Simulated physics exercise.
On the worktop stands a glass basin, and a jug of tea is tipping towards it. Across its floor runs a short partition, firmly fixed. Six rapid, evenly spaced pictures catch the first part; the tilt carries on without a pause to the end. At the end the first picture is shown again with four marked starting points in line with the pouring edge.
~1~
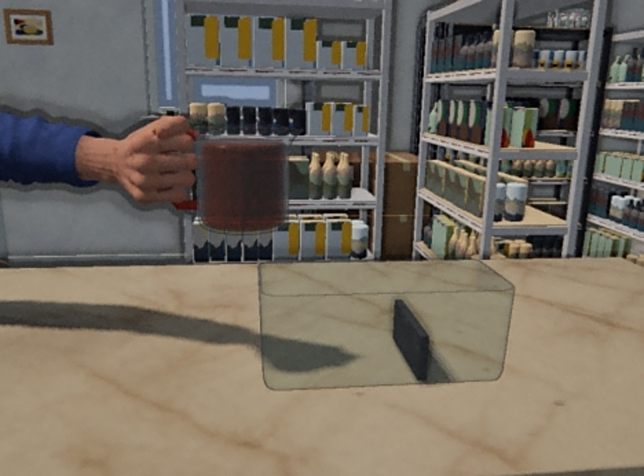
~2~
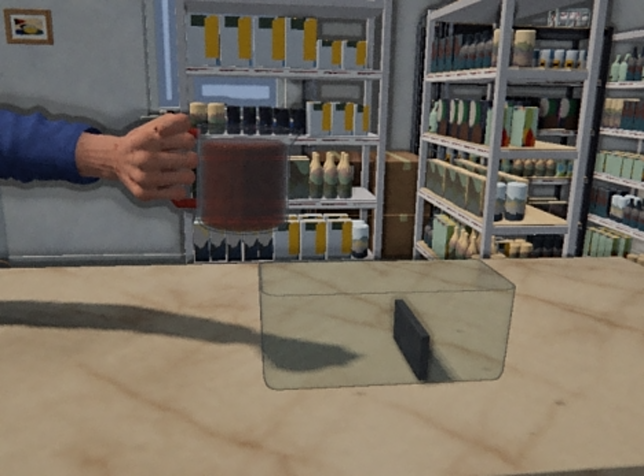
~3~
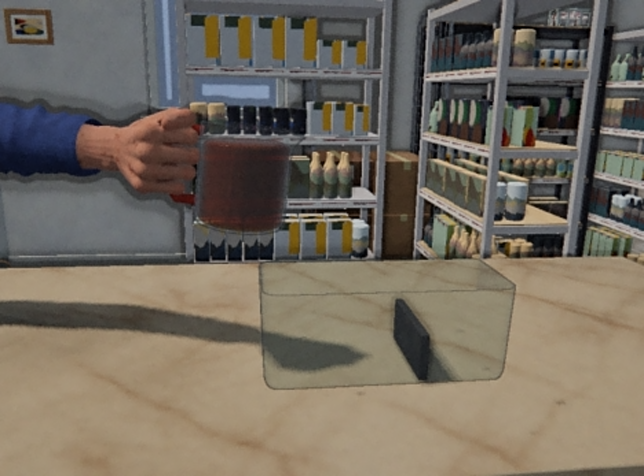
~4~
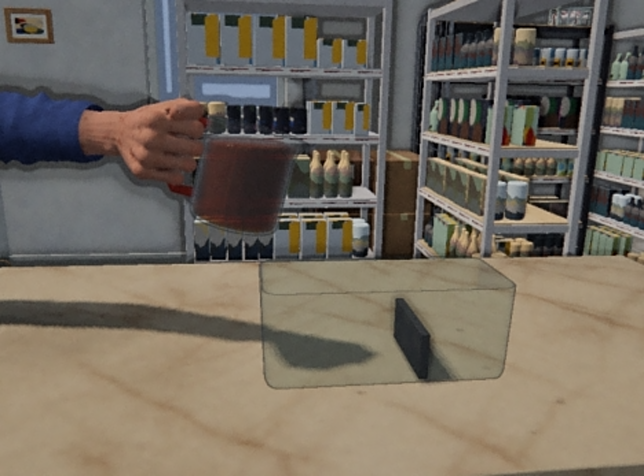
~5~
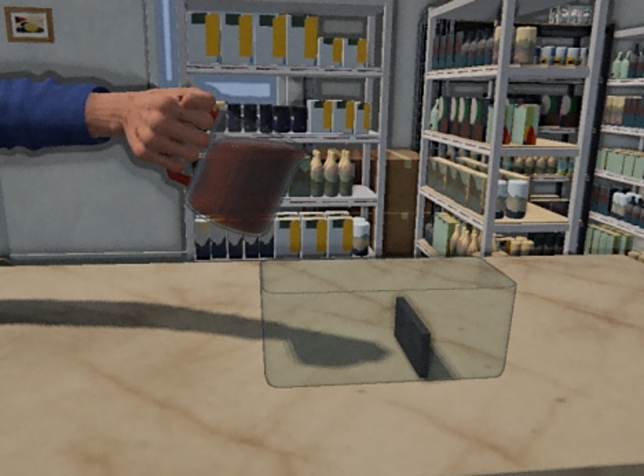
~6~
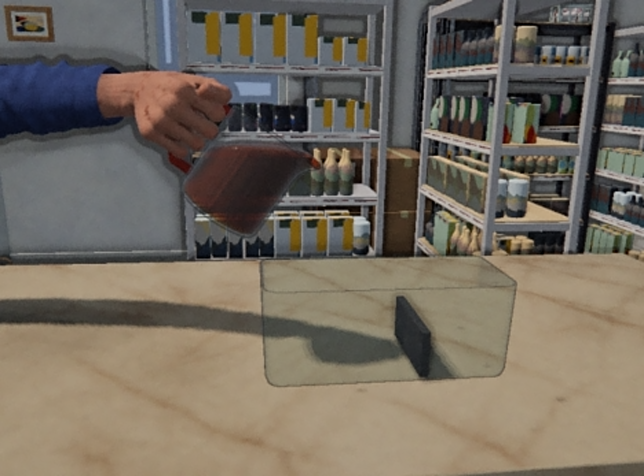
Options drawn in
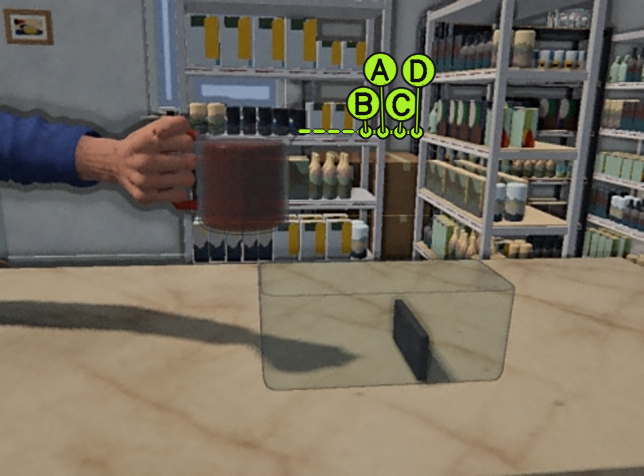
Jug of dark tea held upright by a hand, then tilting steadily rightward above a glass basin with a short partition.
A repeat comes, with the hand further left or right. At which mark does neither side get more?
Take A.
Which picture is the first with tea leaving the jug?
Picture 6.
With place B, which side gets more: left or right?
The left side.
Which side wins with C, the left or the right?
The right one.
On the marked copy, A at (382, 132); B at (365, 131); C at (399, 132); D at (416, 132).
With A, about 50 % ends left of the wall and 48 % right of it.
With B, about 73 % ends left of the wall and 23 % right of it; 4 % is lost outside.
With C, about 29 % ends left of the wall and 68 % right of it.
With D, about 21 % ends left of the wall and 75 % right of it; 4 % is lost outside.
